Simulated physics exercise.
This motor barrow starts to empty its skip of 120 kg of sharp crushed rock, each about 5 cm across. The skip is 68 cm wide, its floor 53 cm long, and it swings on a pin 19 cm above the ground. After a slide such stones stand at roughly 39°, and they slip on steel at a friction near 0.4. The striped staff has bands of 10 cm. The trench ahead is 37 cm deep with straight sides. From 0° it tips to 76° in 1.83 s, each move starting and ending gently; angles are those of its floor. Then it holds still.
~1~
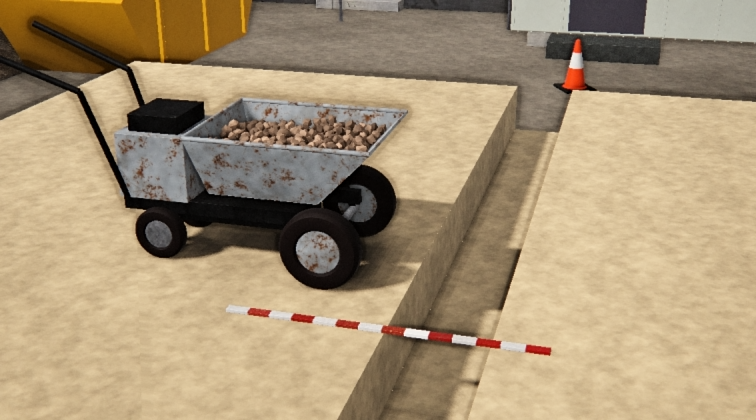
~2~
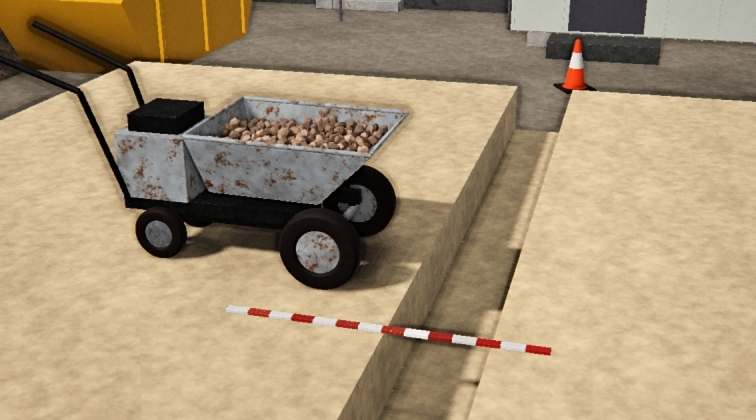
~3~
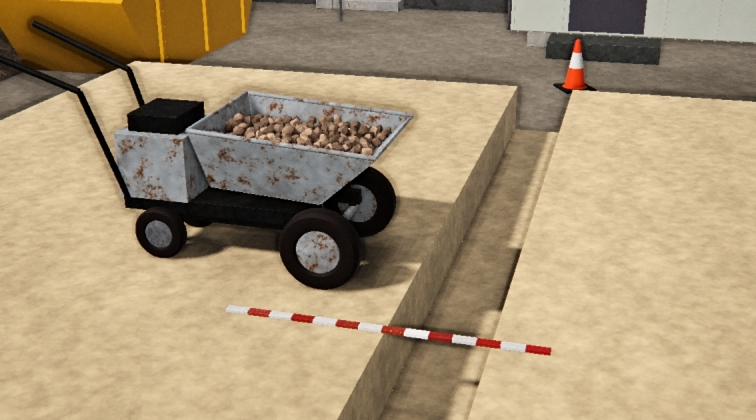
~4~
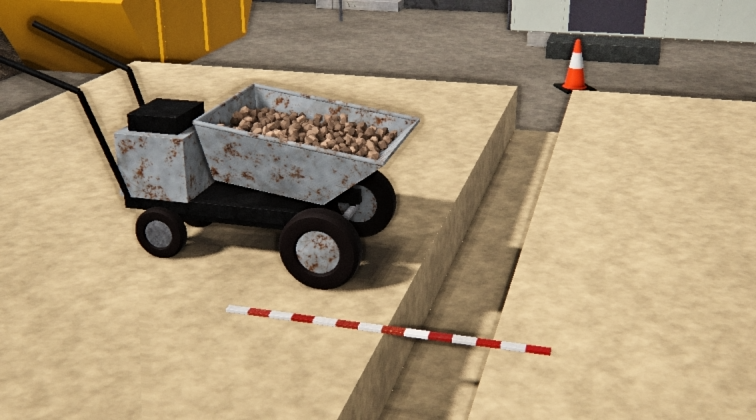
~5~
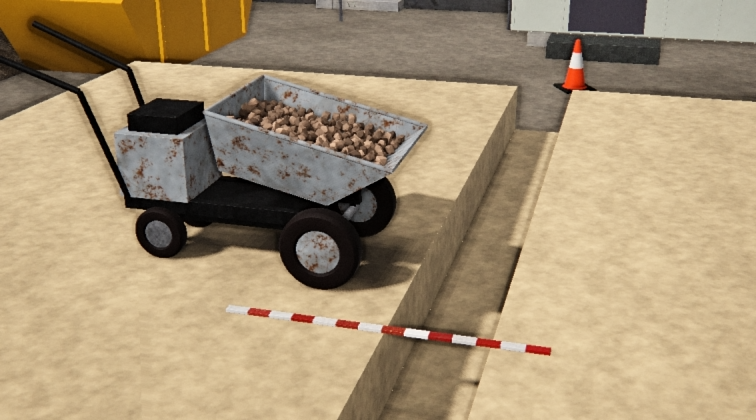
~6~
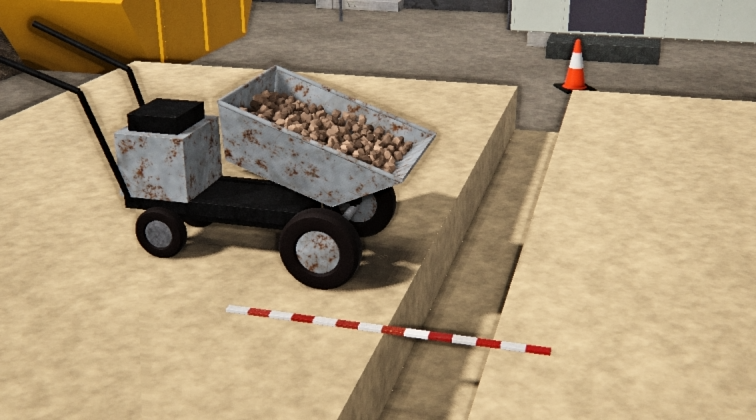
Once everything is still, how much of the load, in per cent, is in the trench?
Close to 100 in a hundred.
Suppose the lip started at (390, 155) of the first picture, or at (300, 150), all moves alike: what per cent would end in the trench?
First some 85, then 45 per cent.
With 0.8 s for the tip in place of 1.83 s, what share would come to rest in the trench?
Then about 95 per cent.
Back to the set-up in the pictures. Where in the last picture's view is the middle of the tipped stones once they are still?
Their middle is at about (476, 330).
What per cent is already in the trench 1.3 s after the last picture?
About 65 per cent by then.
Then, 0.8 s after the last picture the floor is at 64°, 100 % in the skip; the foremost stones are at (455, 244).
Then, 1.3 s after the last picture the floor is at 76°, 34 % in the skip, 66 % in the trench; the foremost stones are at (505, 320).
Then, 1.7 s after the last picture the floor is at 76°, 7 % in the skip, 93 % in the trench; the foremost stones are at (510, 315).
Then, 3.6 s after the last picture the floor is at 76°, 0 % in the skip, 100 % in the trench; the foremost stones are at (508, 313).
